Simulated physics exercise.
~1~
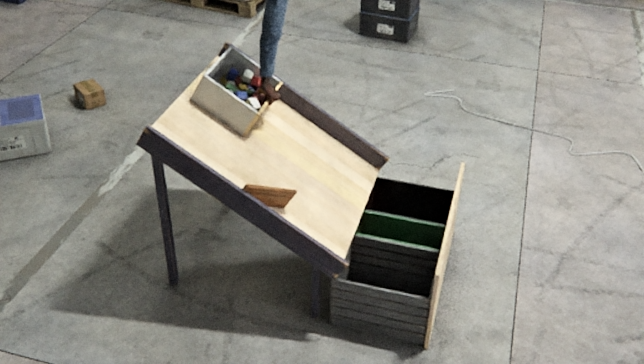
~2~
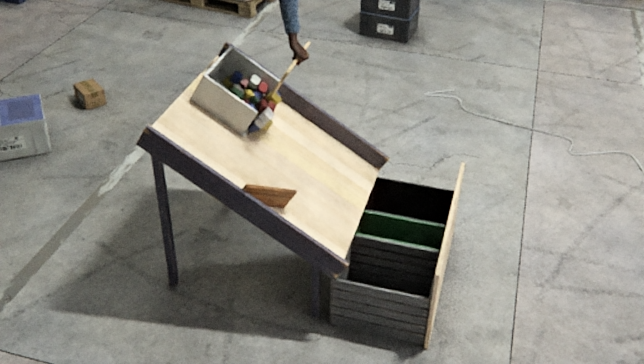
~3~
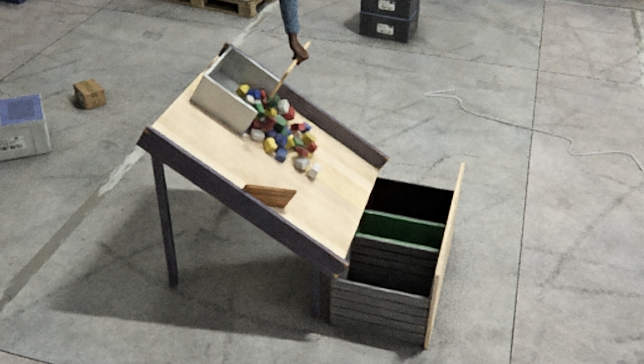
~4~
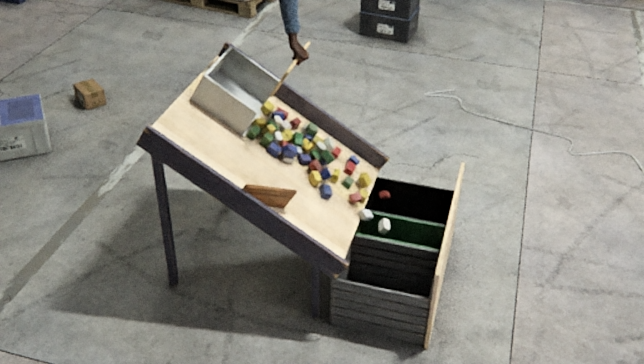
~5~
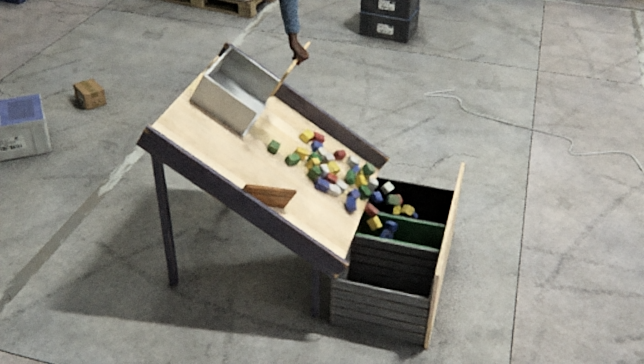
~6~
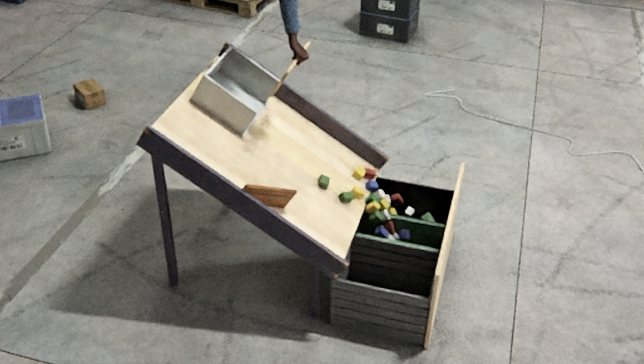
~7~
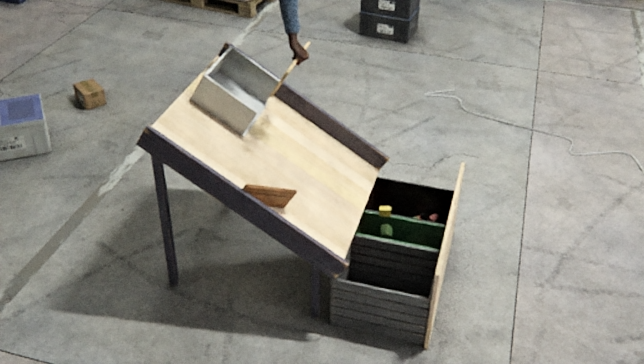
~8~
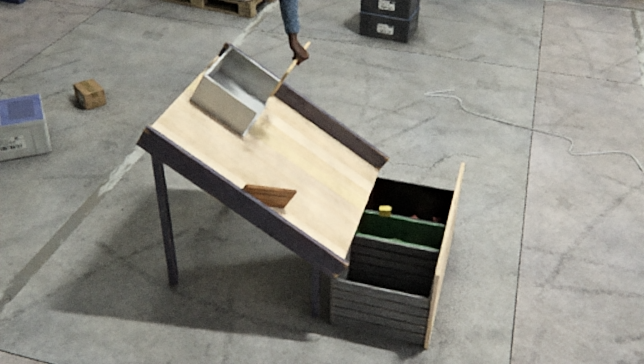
Colourful toy bricks sit in a white pen at the top of a sloping wooden table as a hand pulls the gate up and away to the right. The bricks spill out and tumble down the slope in a loose, spreading stream, passing to the right of the angled board. The first ones drop off the low edge toward the black and green bins, and the rest pour after them in a thick cluster. At the end the pen and slope are bare, the hand still holds the gate clear, and a yellow brick shows near the divide between those two bins.
